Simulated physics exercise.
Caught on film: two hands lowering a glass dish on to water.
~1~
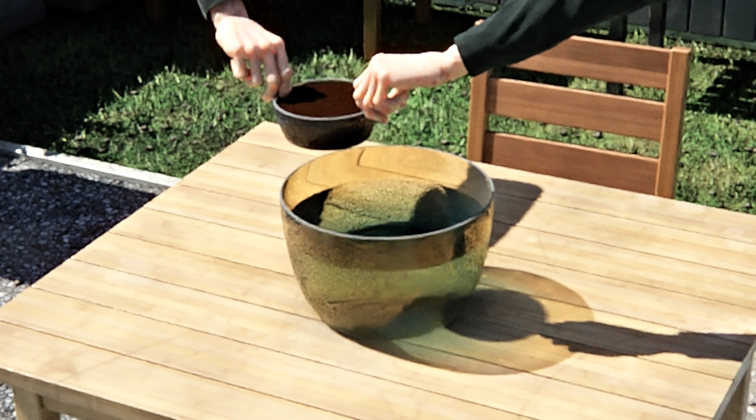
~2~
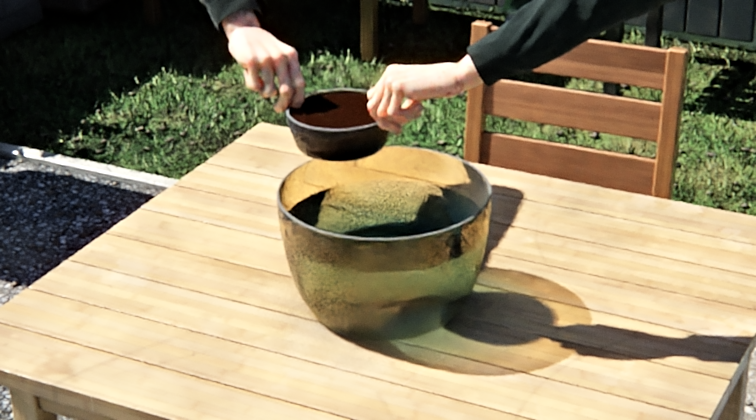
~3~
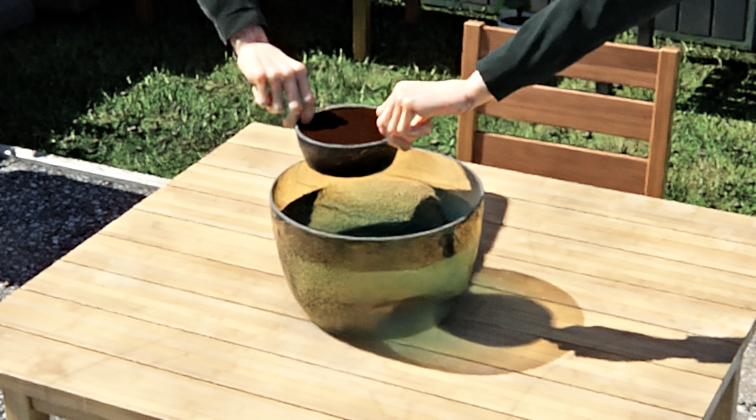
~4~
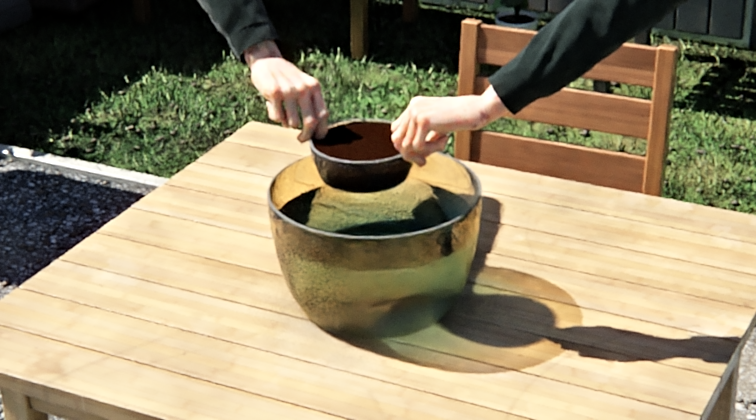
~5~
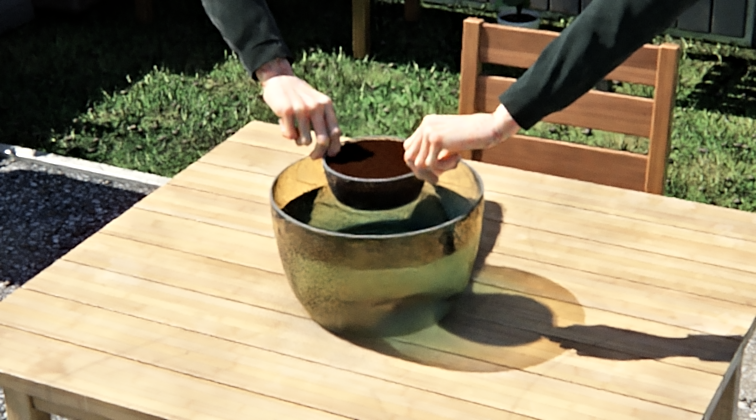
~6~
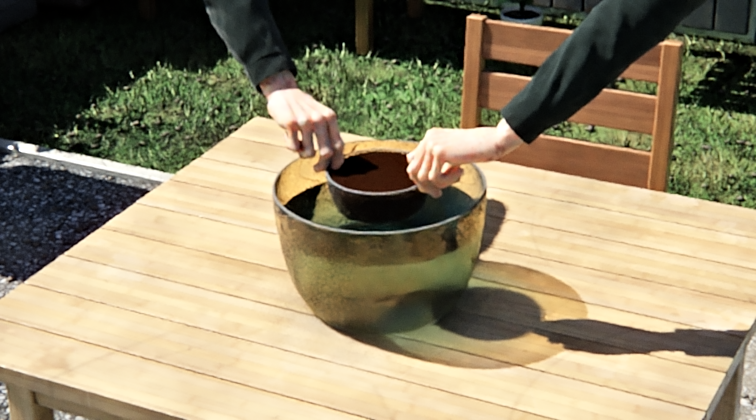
On a sunlit patio beside grass and gravel, a pale slatted wooden table is seen from above at an angle, with the view shifting very slightly. A large translucent amber-green tub sits on it, its shadow falling right, near a reddish-brown wooden chair behind. Two dark-sleeved hands hold a small dark dish by its rim, moving it rightward and steadily lowering it inside the tub's rim.
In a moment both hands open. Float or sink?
It fills and founders.
Next, the dish dips into the water.
After that, water pours in over its rim.
Finally, the dish lies on the bottom.
